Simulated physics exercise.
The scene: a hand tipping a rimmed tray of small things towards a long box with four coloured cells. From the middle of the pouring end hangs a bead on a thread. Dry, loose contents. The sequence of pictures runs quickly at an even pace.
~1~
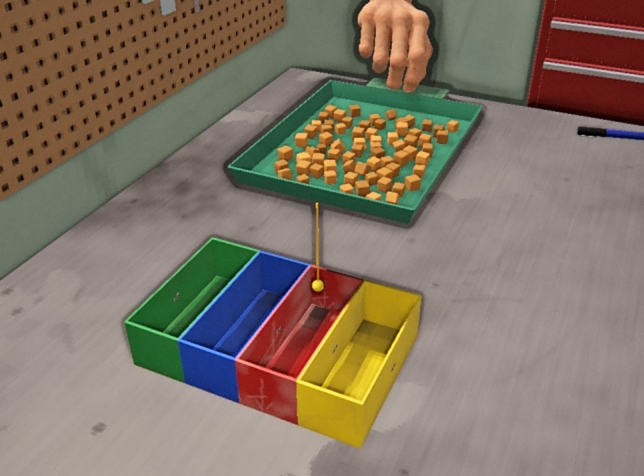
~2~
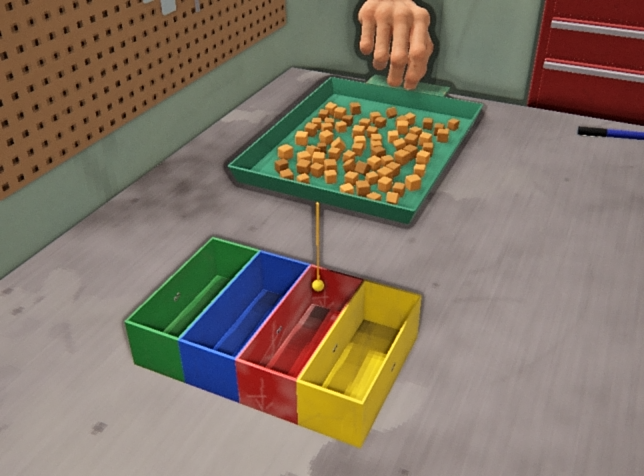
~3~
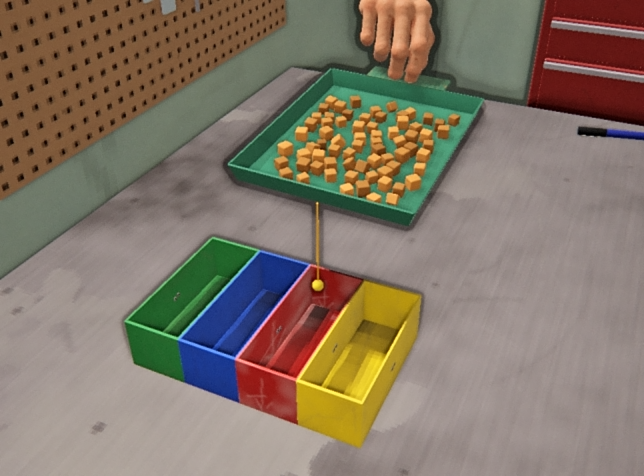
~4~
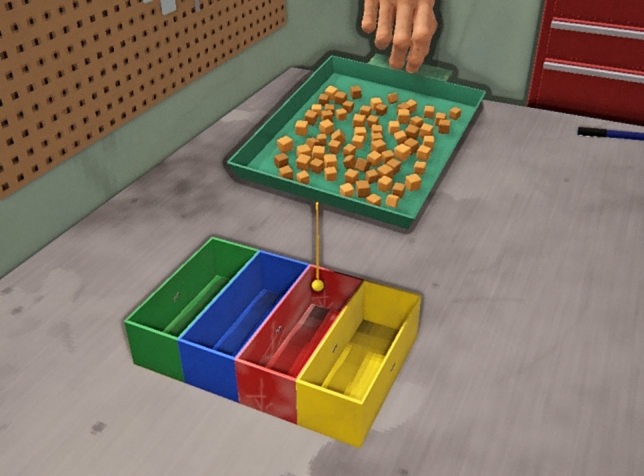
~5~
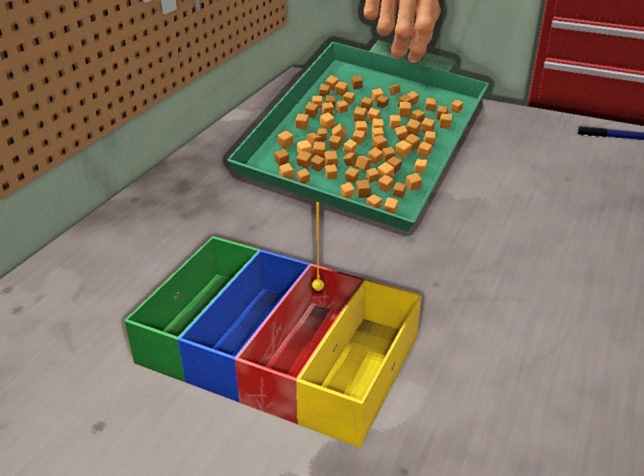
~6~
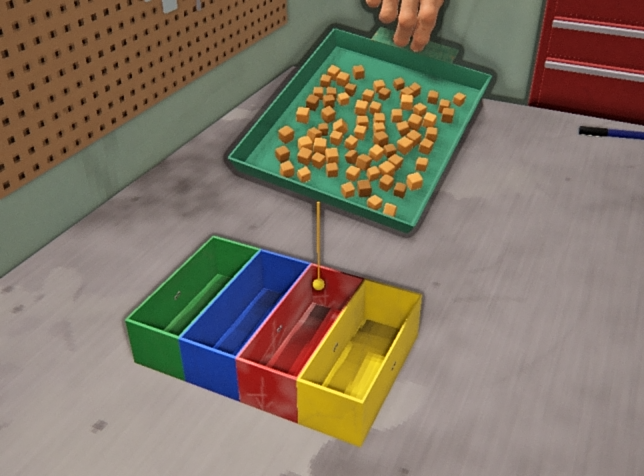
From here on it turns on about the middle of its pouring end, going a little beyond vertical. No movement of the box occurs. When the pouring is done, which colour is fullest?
Fullest: The yellow cell.
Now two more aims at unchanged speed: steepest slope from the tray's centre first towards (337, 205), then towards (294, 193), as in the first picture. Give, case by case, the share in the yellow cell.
In order: About 30, then 10 percent.
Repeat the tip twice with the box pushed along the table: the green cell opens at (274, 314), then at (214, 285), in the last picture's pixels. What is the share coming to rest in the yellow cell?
Trial 1 near 10 percent, trial 2 near 50 percent.
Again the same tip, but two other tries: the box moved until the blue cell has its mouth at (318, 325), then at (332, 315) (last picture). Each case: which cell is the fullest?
Try 1 - the red one; try 2 - that red cell.
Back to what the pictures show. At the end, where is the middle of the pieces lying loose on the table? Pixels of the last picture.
My estimate puts the centre near (427, 413).
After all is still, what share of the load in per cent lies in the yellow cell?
About 40 %.
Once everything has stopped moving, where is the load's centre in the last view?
The centre comes to rest near (376, 392).
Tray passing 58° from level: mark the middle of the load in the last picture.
Roughly at (382, 169).
Just after the last frame, tray tipped steeply; every one on the tray.
A moment on, tray tipped right over; almost all on the tray; just a few in the yellow cell.
Further on, tray tipped past a quarter turn; roughly half in the yellow cell; about a tenth in the red cell; roughly half falling or outside the box.
When it is over, tray tipped past a quarter turn; roughly half in the yellow cell; about a tenth in the red cell; not one in the blue cell; not one in the green cell; roughly half outside the box.
